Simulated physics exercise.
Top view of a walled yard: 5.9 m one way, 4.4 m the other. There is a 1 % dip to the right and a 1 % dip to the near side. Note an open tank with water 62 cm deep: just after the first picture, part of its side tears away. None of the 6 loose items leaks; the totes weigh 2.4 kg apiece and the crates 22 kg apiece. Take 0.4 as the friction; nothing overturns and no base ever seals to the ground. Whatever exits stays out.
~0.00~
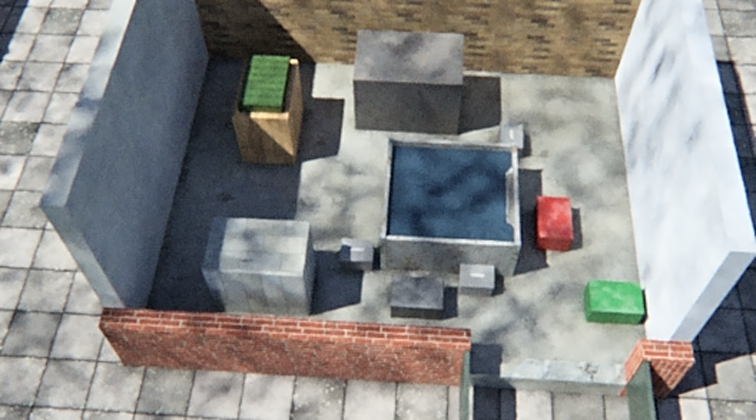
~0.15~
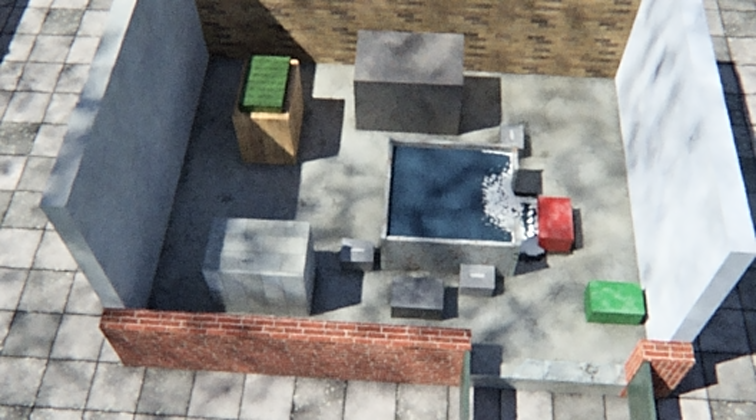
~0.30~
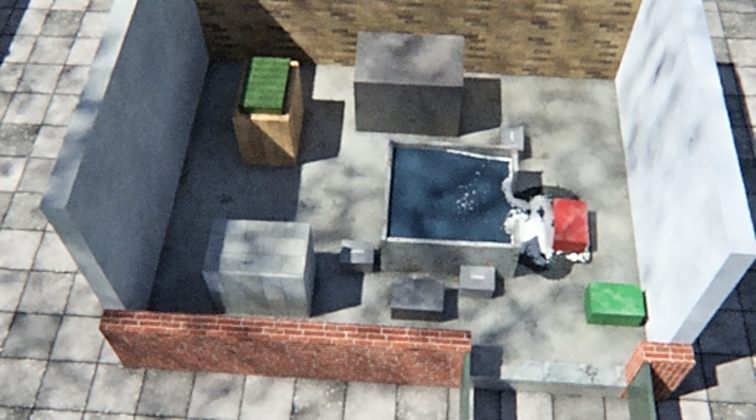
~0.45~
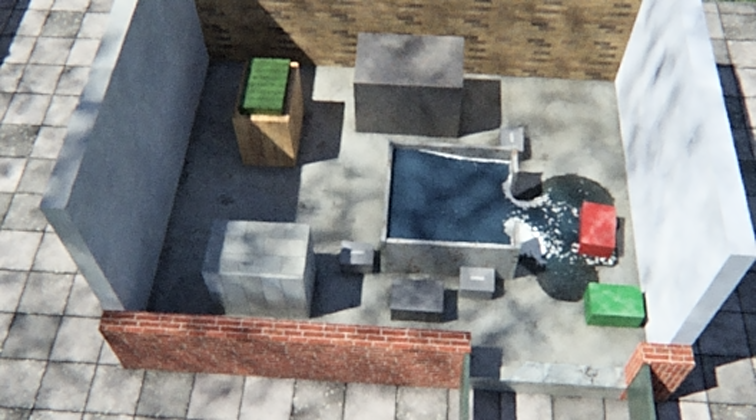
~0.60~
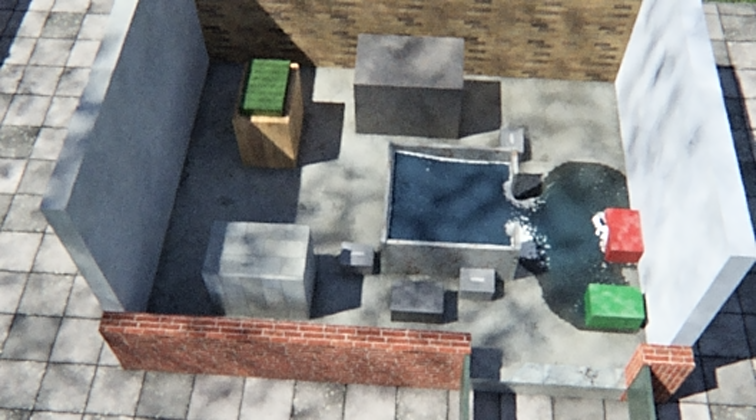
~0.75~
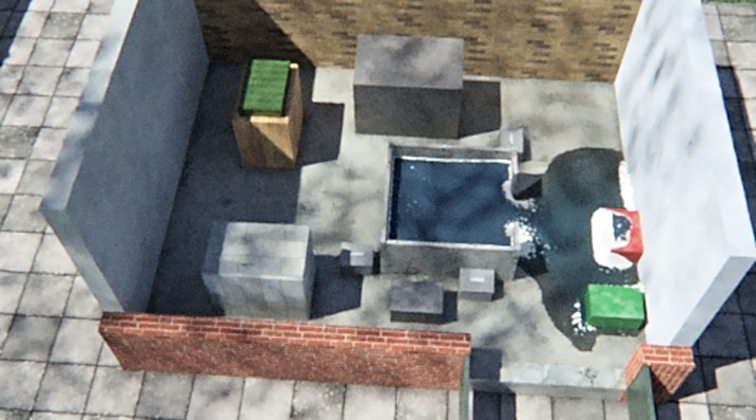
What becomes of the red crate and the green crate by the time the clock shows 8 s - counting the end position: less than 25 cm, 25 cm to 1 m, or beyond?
First the red crate: It gets moved a long way. Then the green crate: It gets moved a long way.
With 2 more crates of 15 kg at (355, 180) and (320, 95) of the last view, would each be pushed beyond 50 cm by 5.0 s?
Below the mark, below the mark.
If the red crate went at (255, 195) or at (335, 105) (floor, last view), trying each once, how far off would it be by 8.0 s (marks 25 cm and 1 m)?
Taken in turn, it stays almost motionless and then stays almost motionless.
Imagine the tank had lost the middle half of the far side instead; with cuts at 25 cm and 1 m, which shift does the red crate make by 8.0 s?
Well, the red crate keeps its spot.
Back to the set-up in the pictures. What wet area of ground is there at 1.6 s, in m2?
Flooded: Near 7.5 m2.
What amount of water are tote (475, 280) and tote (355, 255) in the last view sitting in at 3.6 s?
Depths: Near 3 cm, then near 0 cm.
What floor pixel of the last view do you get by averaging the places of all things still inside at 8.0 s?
I'd put it close to (461, 248) in the last view.
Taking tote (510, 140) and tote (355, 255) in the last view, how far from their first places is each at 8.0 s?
80 cm and 0 cm, respectively.
After 1.6 s the red crate is near (629, 224), 0.9 m from its start, afloat; the green crate is near (602, 344), 0.6 m from its start, aground; 0 of 6 are out; 1 afloat.
After 3.6 s the red crate is near (622, 313), 1.4 m from its start, afloat; the green crate has gone out; 1 of 6 are out; 2 afloat.
After 5.6 s the red crate has gone out; the green crate has gone out; 2 of 6 are out; 2 afloat.
After 8.0 s the red crate has gone out; the green crate has gone out; 2 of 6 are out; 2 afloat.
